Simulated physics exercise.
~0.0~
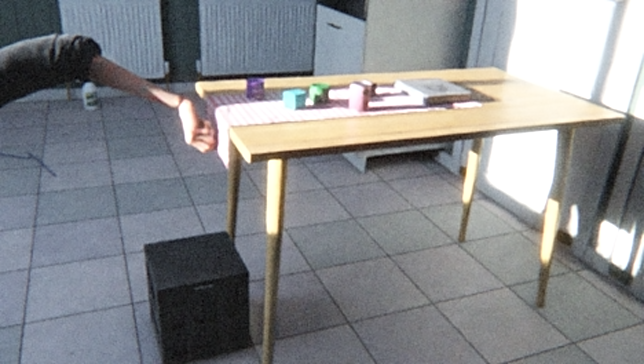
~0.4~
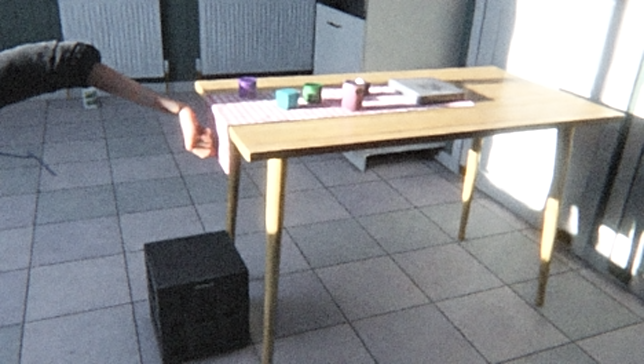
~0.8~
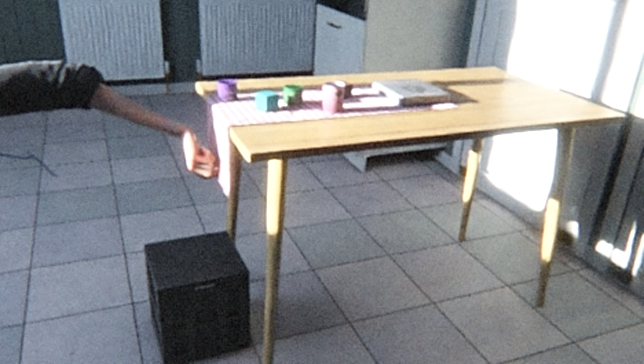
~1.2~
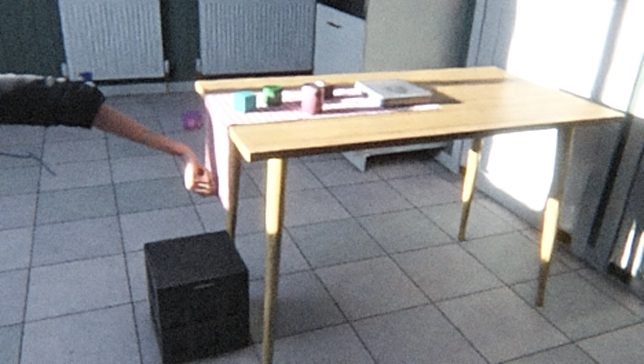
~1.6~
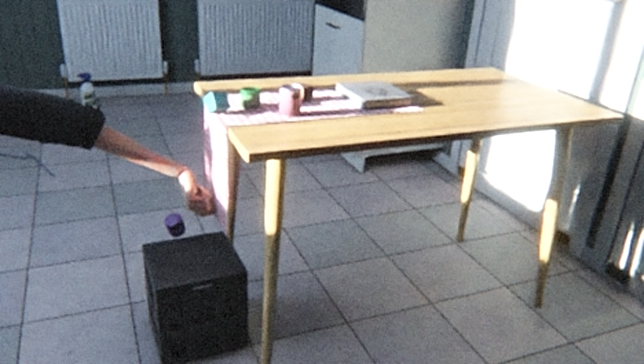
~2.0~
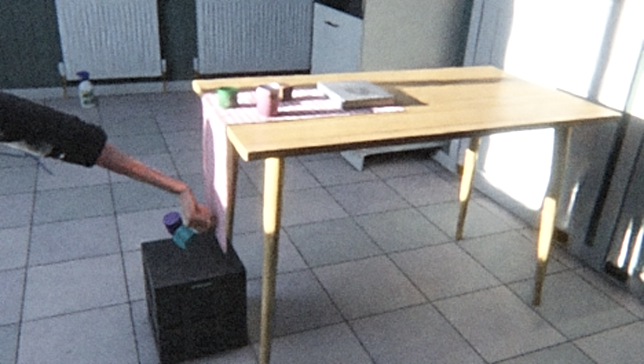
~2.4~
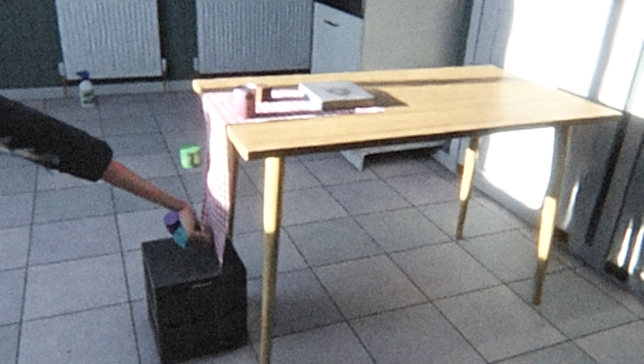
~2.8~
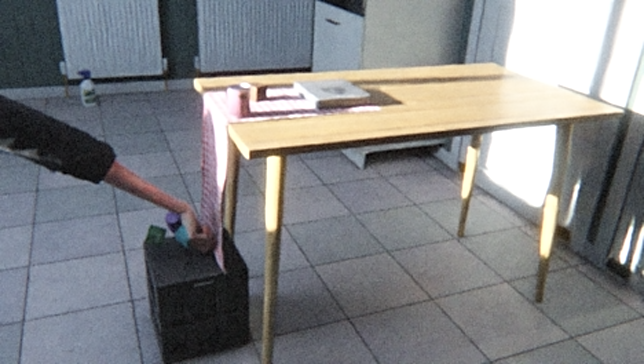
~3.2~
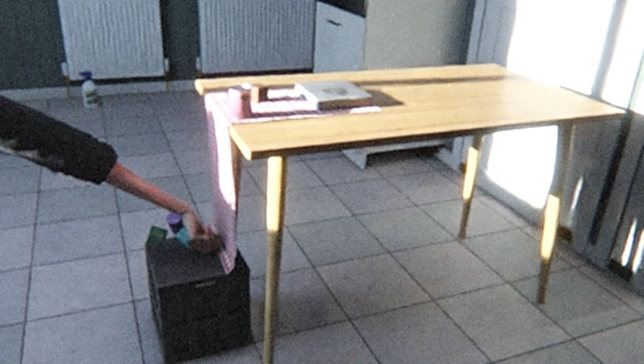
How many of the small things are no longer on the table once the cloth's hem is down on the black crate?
Three of them are off the table, namely the purple pot, the turquoise cube and the green pot.
A red tablecloth slid left as a hand drew its end down towards a black crate, and a purple pot, a turquoise cube and a green pot dropped off in turn onto the crate, while a pink can stayed upright near the table's edge.
